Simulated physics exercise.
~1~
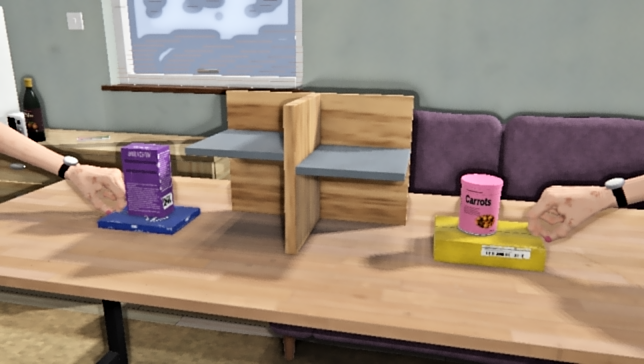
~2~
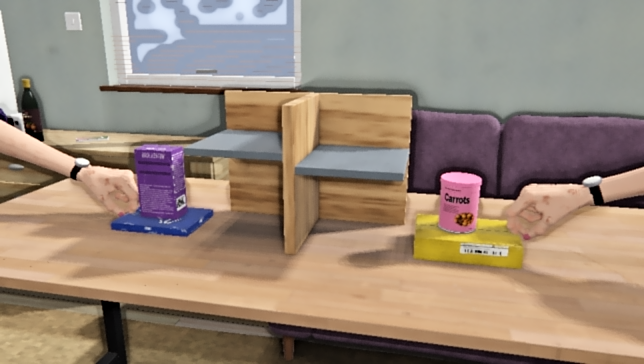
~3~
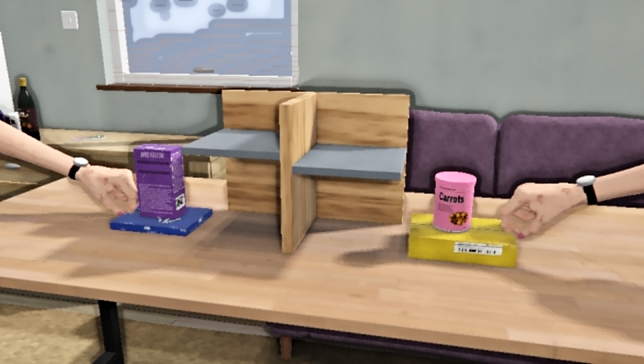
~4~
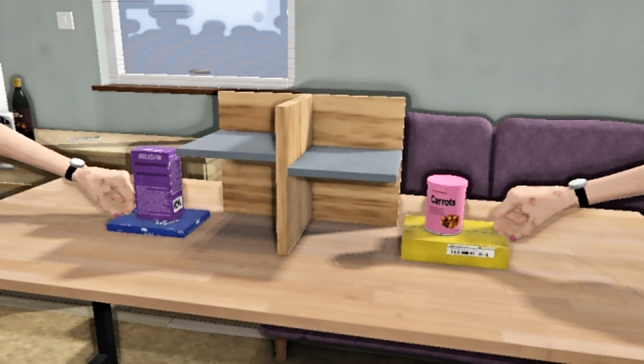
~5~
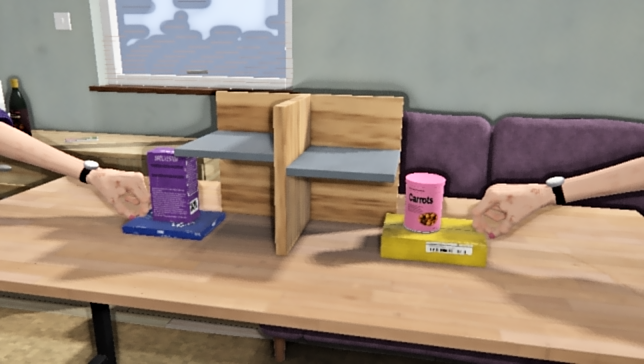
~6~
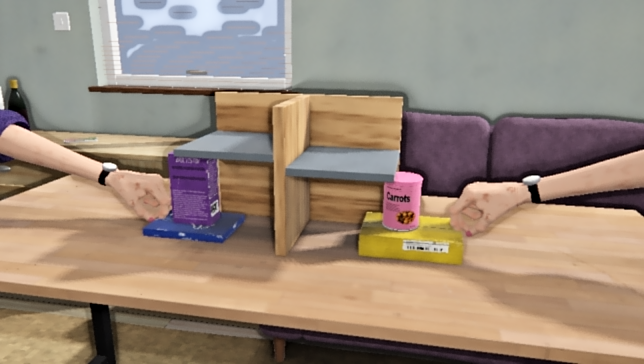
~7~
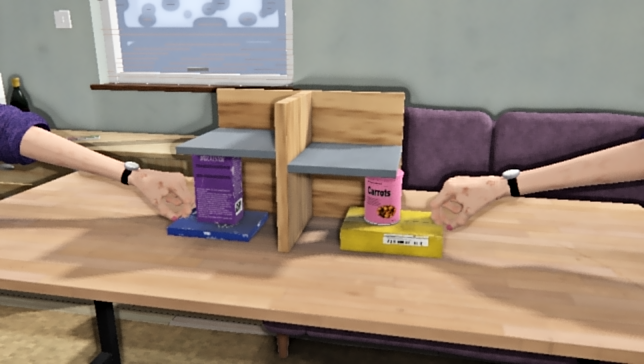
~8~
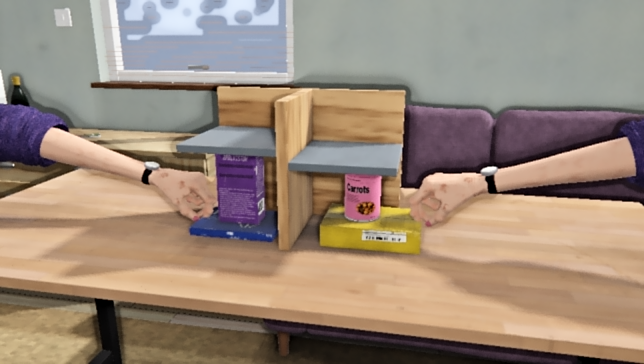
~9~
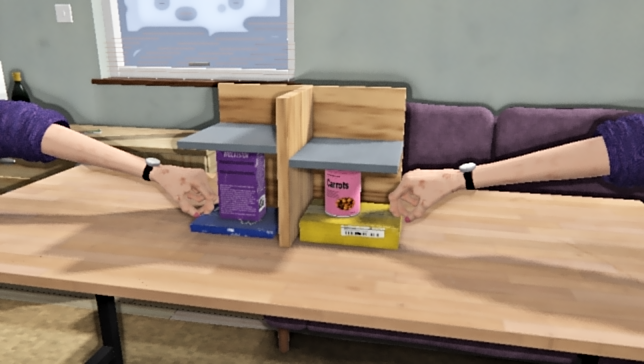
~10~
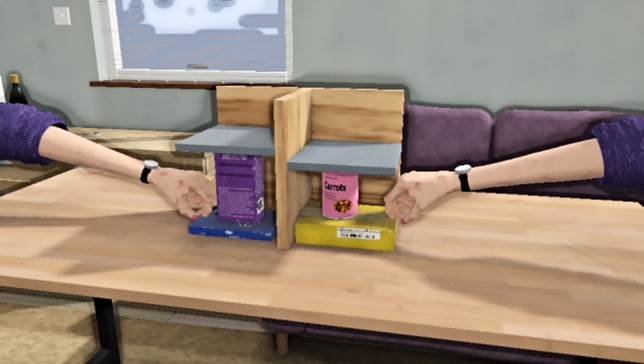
In the video, two hands push a purple carton on a blue packet rightward and a pink tin on a yellow box leftward across a table, until both items pass beneath the gray shelves of a wooden stand and rest upright on either side of its divider.
